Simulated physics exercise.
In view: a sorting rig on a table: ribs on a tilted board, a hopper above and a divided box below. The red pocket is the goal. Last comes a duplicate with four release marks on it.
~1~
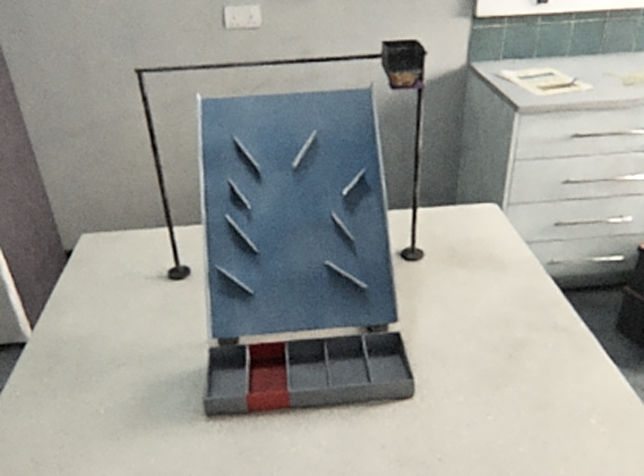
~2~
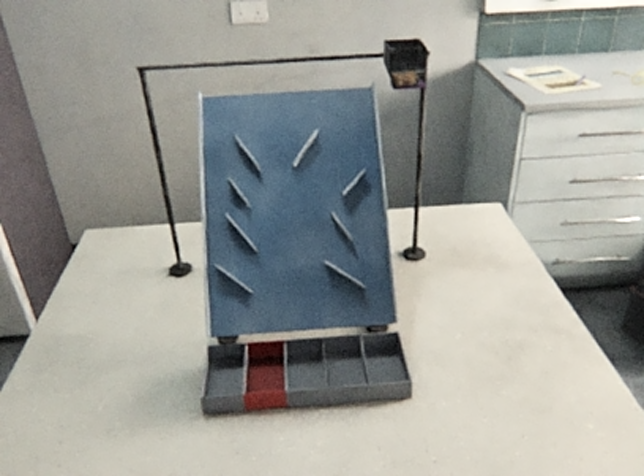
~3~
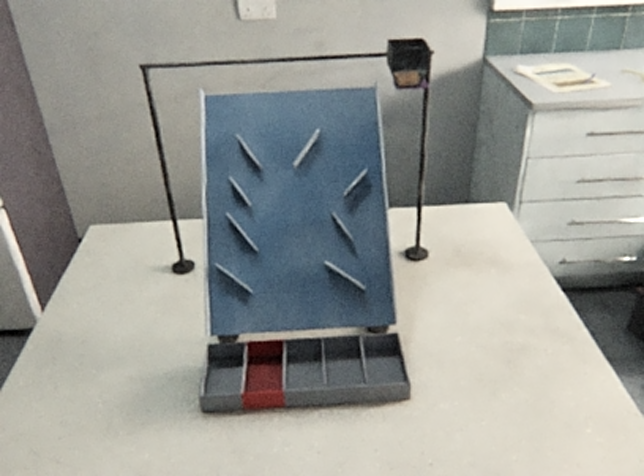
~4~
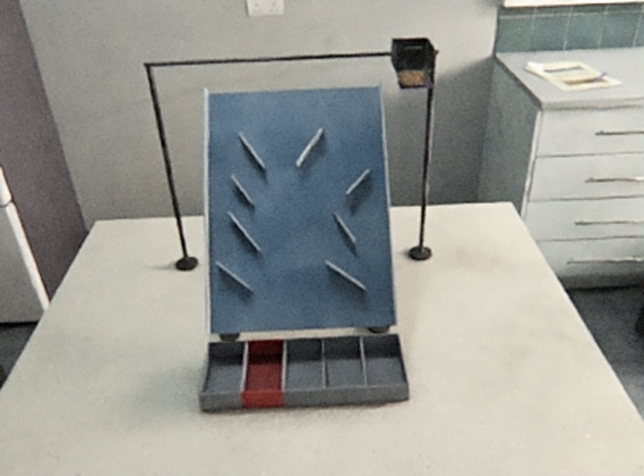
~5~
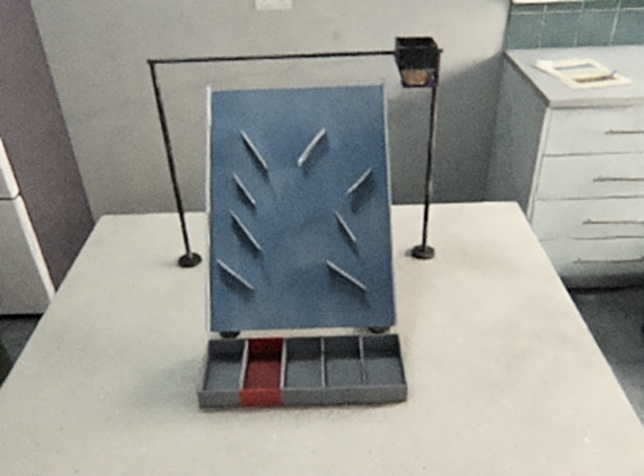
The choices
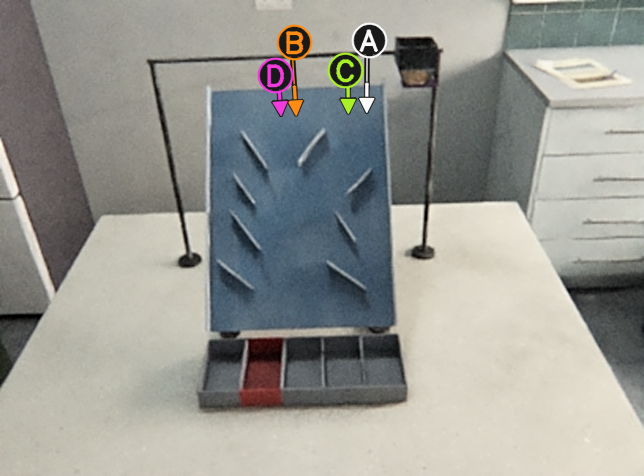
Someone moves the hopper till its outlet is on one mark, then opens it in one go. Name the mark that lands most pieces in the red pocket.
I would pick mark B.
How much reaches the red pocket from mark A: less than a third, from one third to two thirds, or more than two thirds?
It is less than a third.
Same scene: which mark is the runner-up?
That would be D.
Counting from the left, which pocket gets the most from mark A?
The fifth from the left.
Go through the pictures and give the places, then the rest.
In the first frame, hopper at (402, 80), roasted chickpeas, door shut.
In the second frame, ribs (235, 135) to (259, 167), (293, 164) to (317, 130), (229, 178) to (249, 204).
In the third frame, ribs (344, 193) to (367, 169), (227, 213) to (257, 250), (333, 212) to (353, 240).
In the fourth frame, ribs (216, 262) to (251, 289), (326, 261) to (366, 289).
In the fifth frame, red pocket at (261, 396), number 2 of 5 from the left.
On the marked copy, mark A meets the board at (366, 107); mark B meets the board at (295, 110); mark C meets the board at (348, 108); mark D meets the board at (280, 110).
If A is chosen, a stray few in the red pocket, about two thirds in other pockets, about a third outside the box.
If B is chosen, about a third in the red pocket, about a quarter in other pockets, about a third outside the box.
If C is chosen, a small part in the red pocket, about half in other pockets, about a third outside the box.
If D is chosen, about a quarter in the red pocket, about a third in other pockets, about half outside the box.
